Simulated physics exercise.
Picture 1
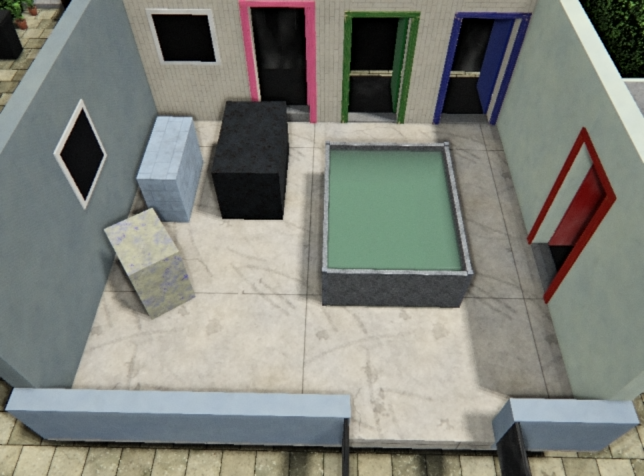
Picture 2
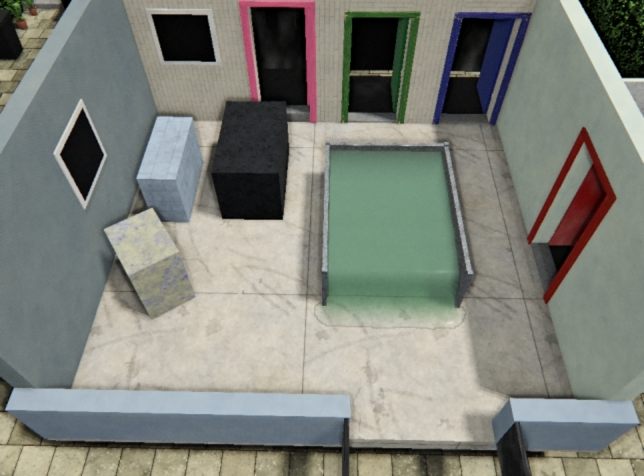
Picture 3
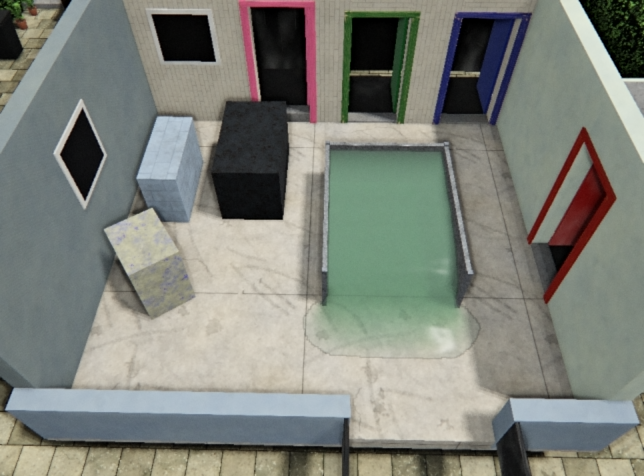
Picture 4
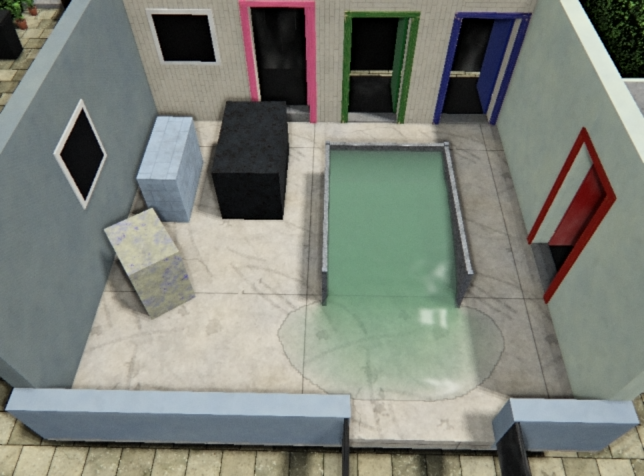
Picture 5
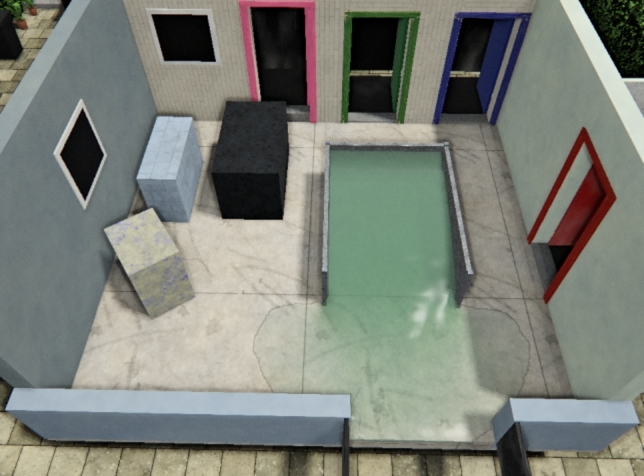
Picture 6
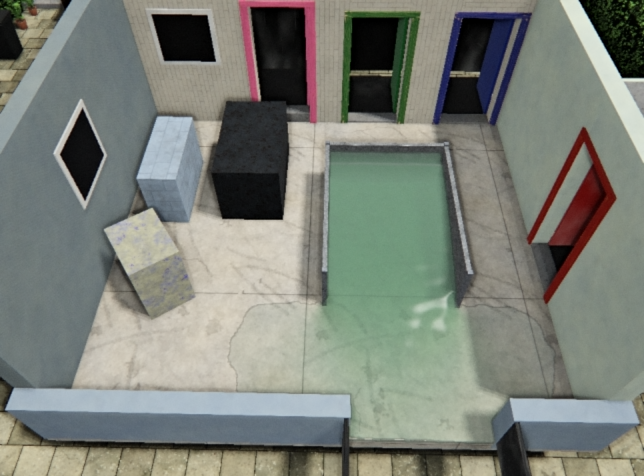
Walled yard with a tank of green water losing its near side, the water pouring out and spreading across the pale floor.
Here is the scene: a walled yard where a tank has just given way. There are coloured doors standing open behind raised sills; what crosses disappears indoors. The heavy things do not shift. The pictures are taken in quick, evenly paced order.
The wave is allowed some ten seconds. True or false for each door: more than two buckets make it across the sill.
Blue door: True; pink door: False; green door: False; red door: False.
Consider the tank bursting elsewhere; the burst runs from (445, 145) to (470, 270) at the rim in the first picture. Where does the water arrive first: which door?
The one in red is first in line.
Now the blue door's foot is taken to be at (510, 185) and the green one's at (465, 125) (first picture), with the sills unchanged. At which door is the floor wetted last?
I reckon it is the pink door.
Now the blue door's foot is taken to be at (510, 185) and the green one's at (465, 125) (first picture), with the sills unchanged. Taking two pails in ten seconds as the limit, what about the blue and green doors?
Taking them in turn, the blue door remains below the limit and the green door crosses the limit.
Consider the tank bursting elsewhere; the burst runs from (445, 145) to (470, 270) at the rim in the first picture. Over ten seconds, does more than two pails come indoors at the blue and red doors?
The blue door exceeds the limit and the red door exceeds the limit.
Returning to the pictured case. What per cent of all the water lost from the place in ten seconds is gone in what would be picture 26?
Somewhere around 70 per cent, I'd say.
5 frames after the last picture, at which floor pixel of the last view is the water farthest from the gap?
Close to (110, 412), I think.
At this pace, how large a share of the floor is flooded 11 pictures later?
Close to 35 in a hundred, I think.
A moment on, water covers 25 % of the floor; the blue door not reached, the pink door not reached, the green door not reached, the red door not reached.
Next, water covers 35 % of the floor; the blue door not reached, the pink door not reached, the green door not reached, the red door not reached.
Then, water covers 55 % of the floor; the blue door not reached, the pink door not reached, the green door not reached, the red door wet at the sill, nothing in.
Later, water covers 80 % of the floor; the blue door over two buckets in, the pink door wet at the sill, nothing in, the green door wet at the sill, nothing in, the red door wet at the sill, nothing in.
In the end, water covers 95 % of the floor; the blue door over two buckets in, the pink door wet at the sill, nothing in, the green door wet at the sill, nothing in, the red door wet at the sill, nothing in.
